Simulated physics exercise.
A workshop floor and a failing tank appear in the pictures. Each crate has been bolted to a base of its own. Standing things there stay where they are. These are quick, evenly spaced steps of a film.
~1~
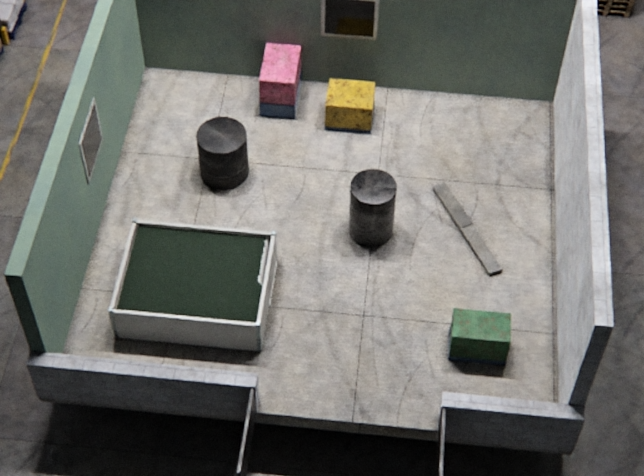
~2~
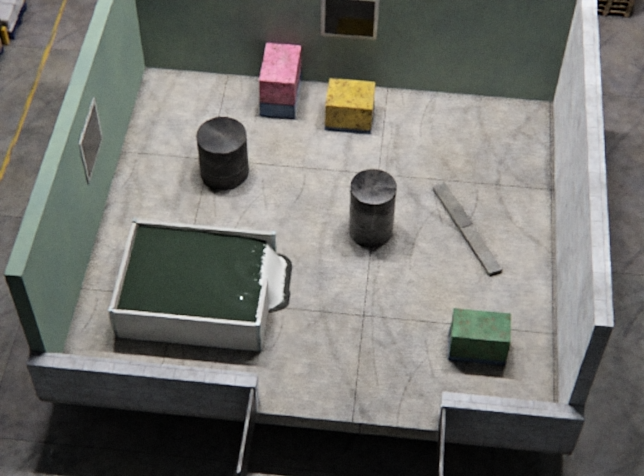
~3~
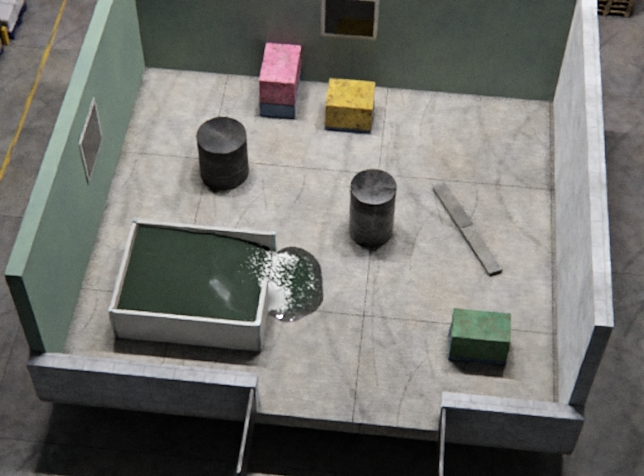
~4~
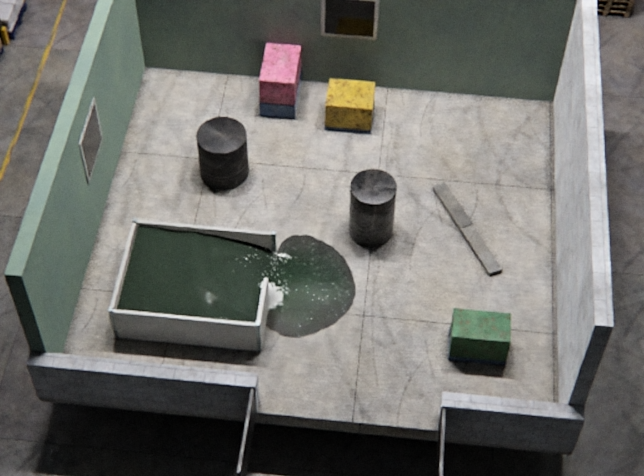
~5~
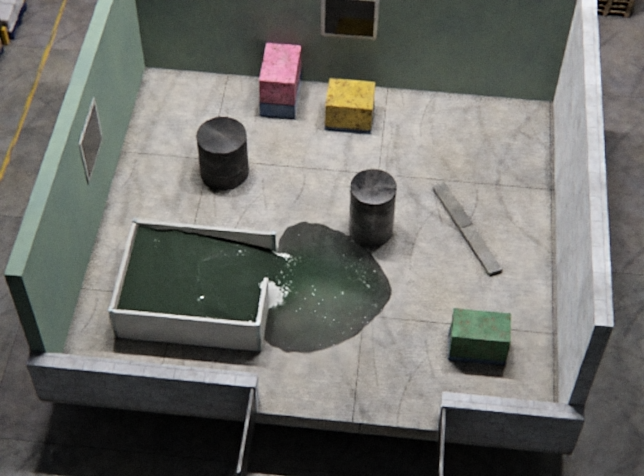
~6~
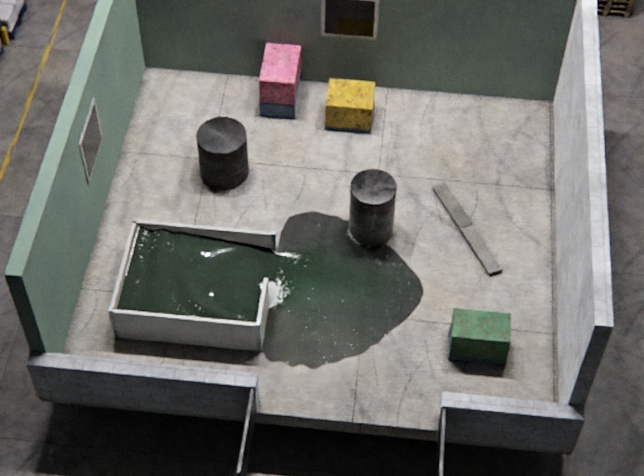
To begin with, a low white-walled tank of dark green water sits at the left of a grey workshop floor, near dark cylinders and coloured blocks. Water then breaks out through its right side in white froth, and a dark puddle spreads rightward across the floor, reaching the base of the nearer cylinder.
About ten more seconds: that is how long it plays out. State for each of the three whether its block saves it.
One by one: Pink crate: Safe; yellow crate: Not safe; green crate: Not safe.
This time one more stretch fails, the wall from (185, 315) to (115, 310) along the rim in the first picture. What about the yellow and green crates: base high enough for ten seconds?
Log: Yellow crate stays clear; green crate is doused.
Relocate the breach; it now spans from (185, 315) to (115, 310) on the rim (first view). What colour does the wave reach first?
That would be the one in green.
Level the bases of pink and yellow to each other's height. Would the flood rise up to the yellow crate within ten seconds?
With the swap, the yellow crate avoids the flood.
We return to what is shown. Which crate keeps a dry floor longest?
Coming in last, the pink-painted one.
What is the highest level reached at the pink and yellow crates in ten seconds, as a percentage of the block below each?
The first reaches around 30 in a hundred, the second around 170.
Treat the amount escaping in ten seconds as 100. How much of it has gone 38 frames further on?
My reading is near 50 per cent.
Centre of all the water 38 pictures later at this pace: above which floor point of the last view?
I'd put it at around (363, 271).
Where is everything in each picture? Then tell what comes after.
In the first frame, the tank at (195, 274) is whole and still.
In the second frame, the front is at (277, 308), out from the gap at (269, 275).
In the third frame, water pours out at (269, 276) and has run to (316, 302).
In the fourth frame, the front is at (346, 302), out from the gap at (269, 276).
In the fifth frame, water pours out at (269, 276) and has run to (385, 287).
In the sixth frame, water pours out at (269, 276) and has run to (415, 284).
A moment on, water covers 25 % of the floor; the pink crate not reached, the yellow crate not reached, the green crate water round its plinth.
Next, water covers 35 % of the floor; the pink crate not reached, the yellow crate water round its plinth, the green crate water round its plinth.
Then, water covers 45 % of the floor; the pink crate water round its plinth, the yellow crate water round its plinth, the green crate water round its plinth.
Later, water covers 60 % of the floor; the pink crate water round its plinth, the yellow crate water round its plinth, the green crate water round its plinth.
In the end, water covers 80 % of the floor; the pink crate stayed above the water, the yellow crate was topped, the green crate was topped.
